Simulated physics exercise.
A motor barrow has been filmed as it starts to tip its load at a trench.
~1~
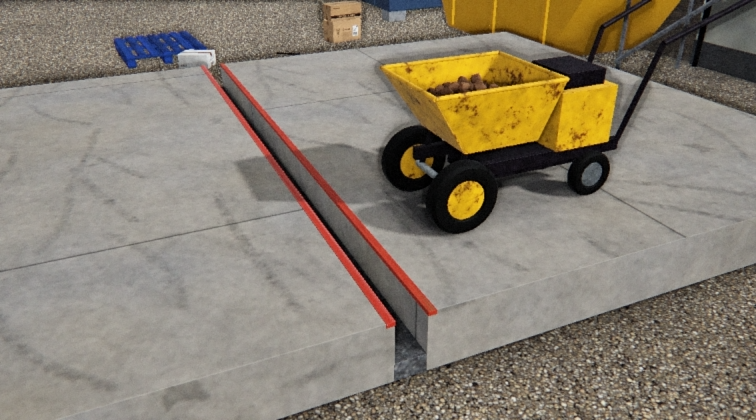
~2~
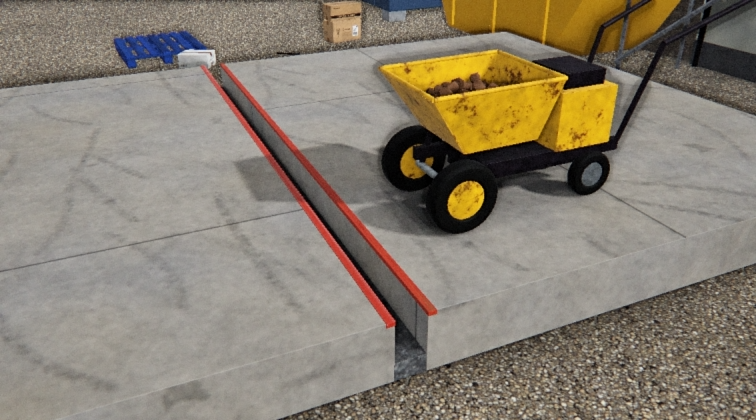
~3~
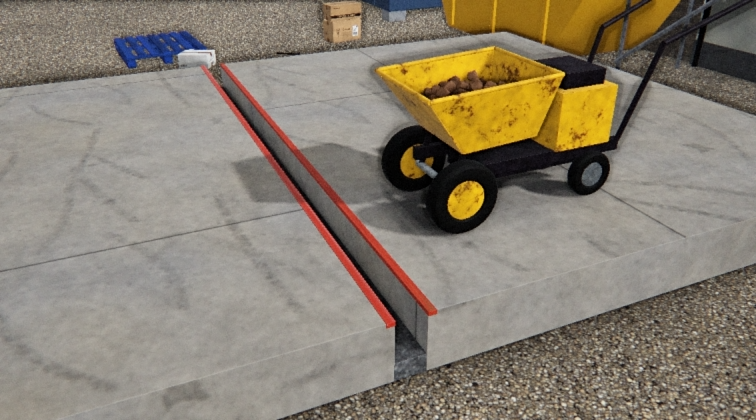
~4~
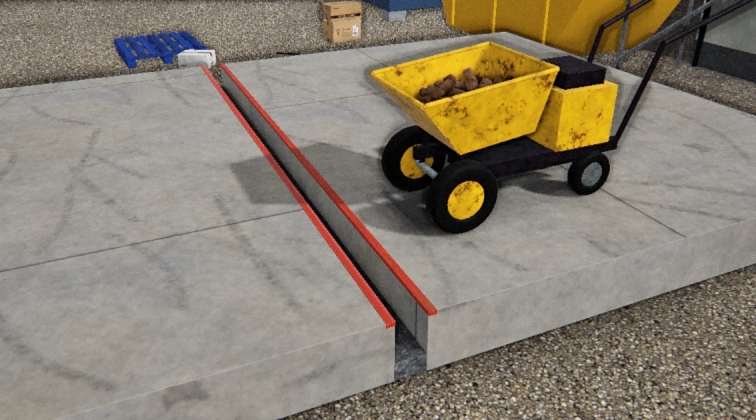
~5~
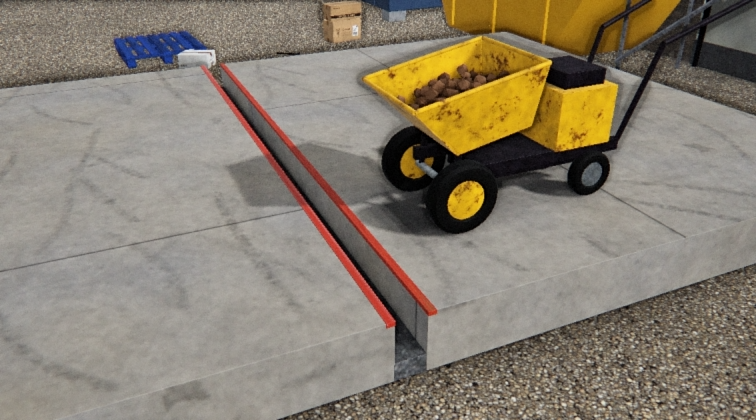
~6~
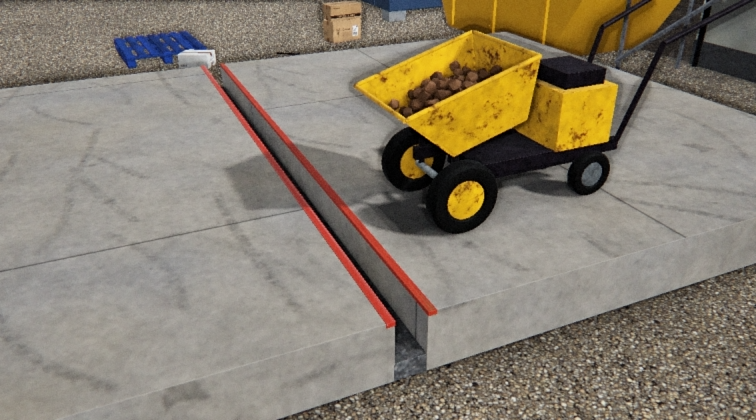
The clip opens on a yellow motor barrow standing on a concrete slab, its skip level and loaded with brown lumps, to the right of a narrow red-edged trench. The wheels stay still while the skip tilts slowly forward to the left, its lip dipping and its rear rising, showing more of the load.
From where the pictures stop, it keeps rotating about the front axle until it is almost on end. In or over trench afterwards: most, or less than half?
The amount in the trench falls below half.
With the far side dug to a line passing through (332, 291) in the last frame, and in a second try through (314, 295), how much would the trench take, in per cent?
First one: 80 per cent; second one: 100 per cent.
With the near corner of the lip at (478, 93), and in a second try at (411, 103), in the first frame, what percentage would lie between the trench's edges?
Okay, so the first one ends at 70 % and the second at 0 %.
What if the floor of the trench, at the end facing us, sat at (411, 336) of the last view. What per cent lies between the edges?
10 per cent, roughly.
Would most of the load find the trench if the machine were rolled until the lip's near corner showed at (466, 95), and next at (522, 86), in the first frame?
Try 1 - the lion's share; try 2 - short of half.
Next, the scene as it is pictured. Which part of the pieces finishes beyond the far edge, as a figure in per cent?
About 75 %.
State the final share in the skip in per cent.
Close to 15 in a hundred.
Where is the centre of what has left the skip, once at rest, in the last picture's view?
About pixel (299, 232).
Shortly afterwards, skip tipped steeply; the whole lot in the skip.
Next, skip tipped right over; the bulk in the skip; only a few in or heaped over the trench; a little beyond it.
Some moments later, skip tipped right over; near a third in the skip; a little in or heaped over the trench; near two thirds beyond it.
In the end, skip tipped right over; a little in the skip; a little in or heaped over the trench; the bulk beyond it.
